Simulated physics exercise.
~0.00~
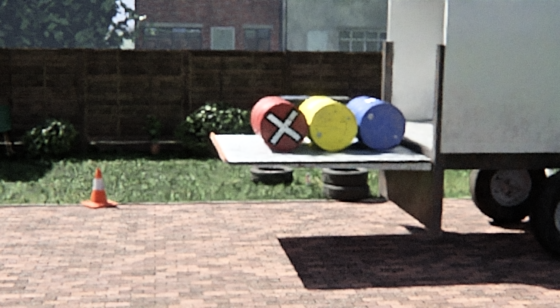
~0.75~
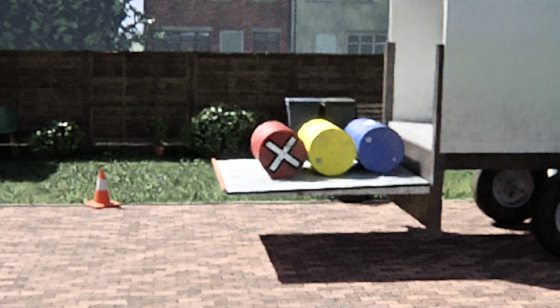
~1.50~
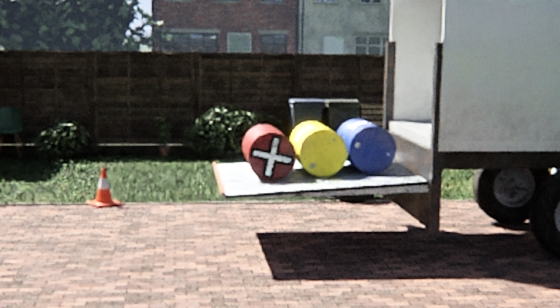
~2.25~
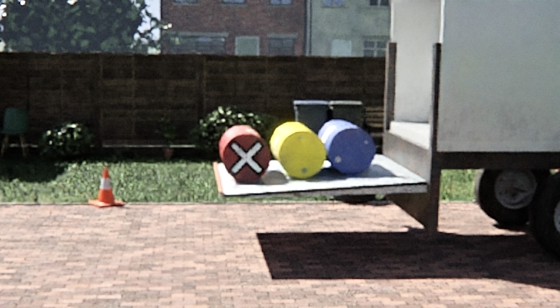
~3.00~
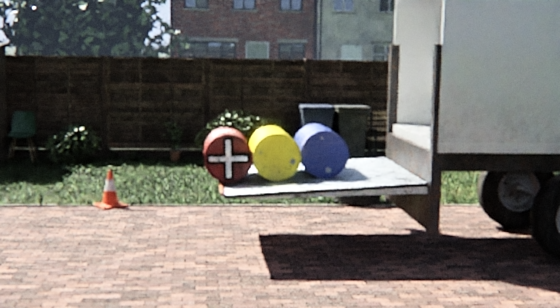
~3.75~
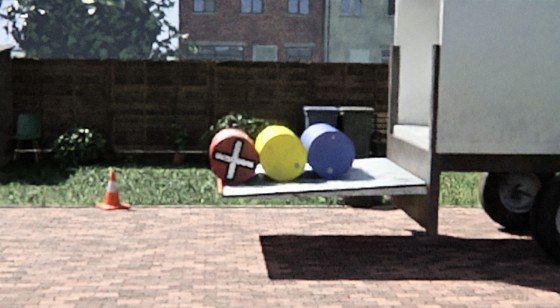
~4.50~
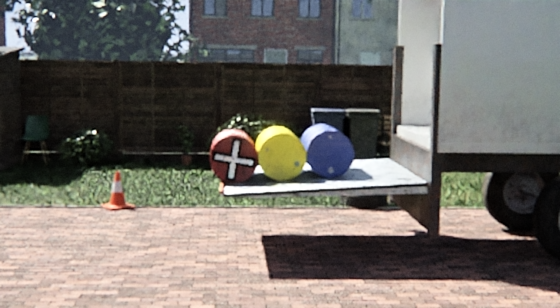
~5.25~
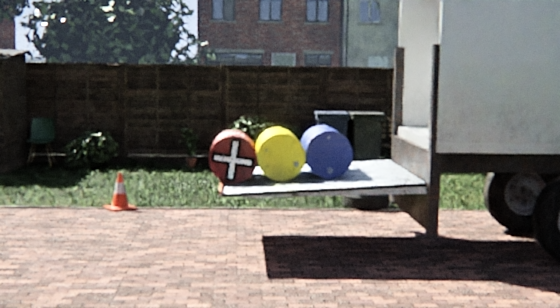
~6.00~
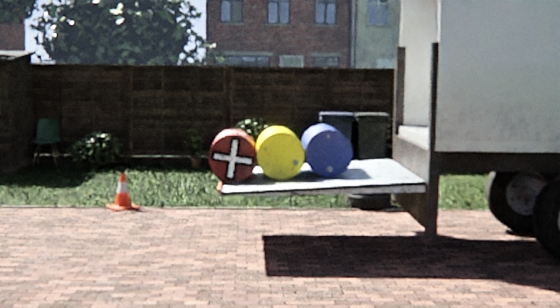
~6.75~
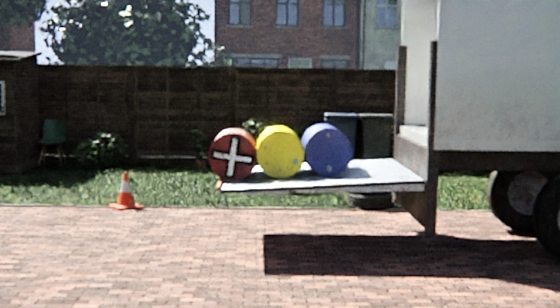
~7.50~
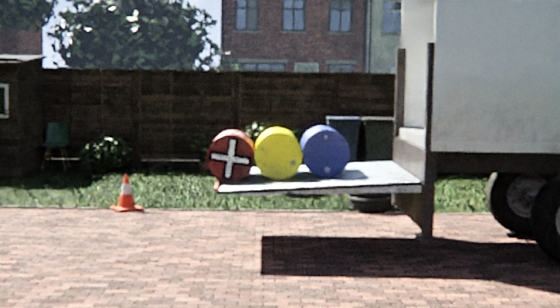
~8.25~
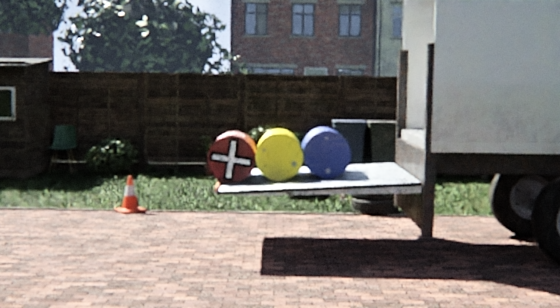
Lorry tail-lift dropping slightly and tilting outwards, red, yellow and blue drums rolling left, rebounding slightly and resting at its edge.
